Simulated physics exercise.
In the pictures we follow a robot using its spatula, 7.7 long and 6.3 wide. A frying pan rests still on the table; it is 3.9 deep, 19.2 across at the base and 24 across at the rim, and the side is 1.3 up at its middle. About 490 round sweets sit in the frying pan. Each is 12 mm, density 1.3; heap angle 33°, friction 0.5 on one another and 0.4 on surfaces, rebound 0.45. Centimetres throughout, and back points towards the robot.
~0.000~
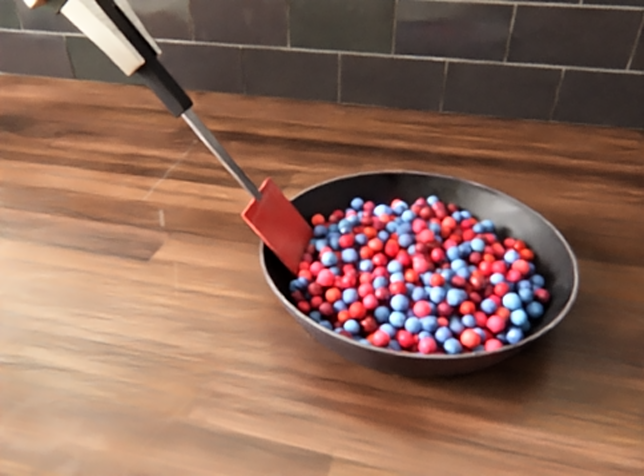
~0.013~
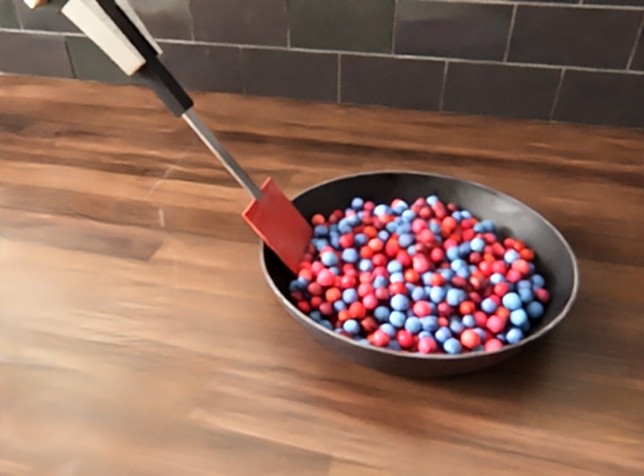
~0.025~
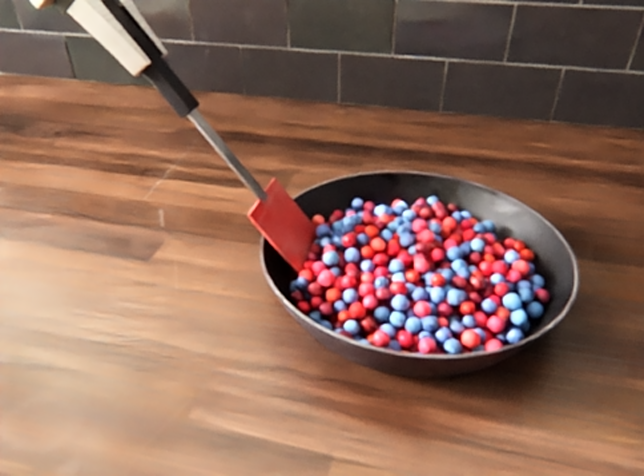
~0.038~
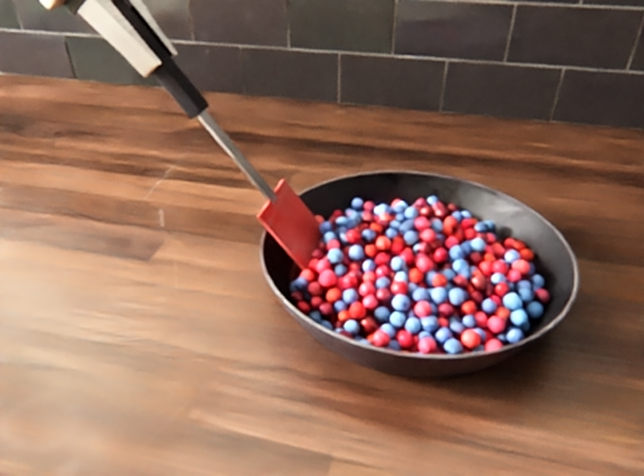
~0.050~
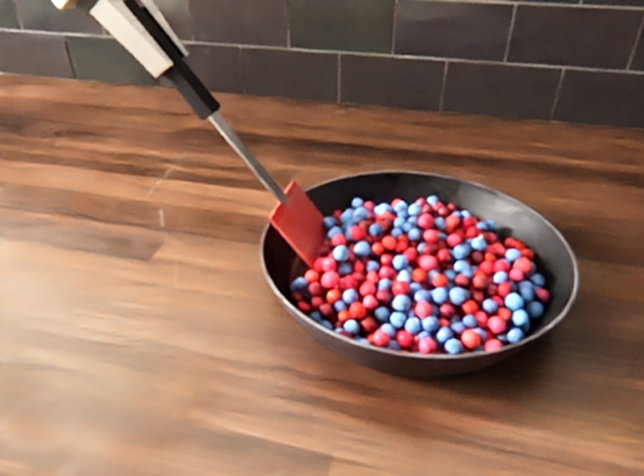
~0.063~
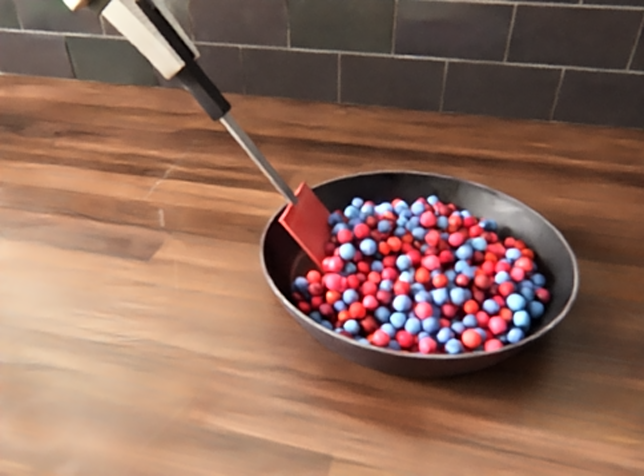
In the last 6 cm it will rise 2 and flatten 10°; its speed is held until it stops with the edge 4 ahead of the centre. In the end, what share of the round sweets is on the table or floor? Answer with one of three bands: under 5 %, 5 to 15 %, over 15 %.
Under 5 %.
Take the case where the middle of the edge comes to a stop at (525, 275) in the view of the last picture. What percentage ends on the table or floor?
15 %.
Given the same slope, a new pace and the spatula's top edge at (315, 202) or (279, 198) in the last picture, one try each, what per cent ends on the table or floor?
Near 10 per cent in the first try and near 0 per cent in the second.
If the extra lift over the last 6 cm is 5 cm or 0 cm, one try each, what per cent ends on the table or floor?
It works out to some 5 per cent for the first setting and some 0 per cent for the second.
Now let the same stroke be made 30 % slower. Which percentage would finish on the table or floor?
I'd say close to 0 per cent.
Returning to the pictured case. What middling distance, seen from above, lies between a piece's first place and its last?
Level distance of roughly 2 cm.
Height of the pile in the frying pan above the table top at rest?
It reaches around 5.5 cm.
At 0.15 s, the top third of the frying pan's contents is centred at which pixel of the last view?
About pixel (433, 251).
After 0.11 s, sloping 52°, highest piece 6 above the table; 488 in the frying pan.
After 0.15 s, sloping 47°, highest piece 6 above the table; 488 in the frying pan.
After 0.37 s, sloping 42°, highest piece 5 above the table; 482 in the frying pan, 4 on the table or floor, 2 on the blade or in flight.
After 1.42 s, sloping 42°, highest piece 5 above the table; 482 in the frying pan, 6 on the table or floor.
At rest, 482 in the frying pan, 6 on the table or floor. That is 1 % on the table or floor.
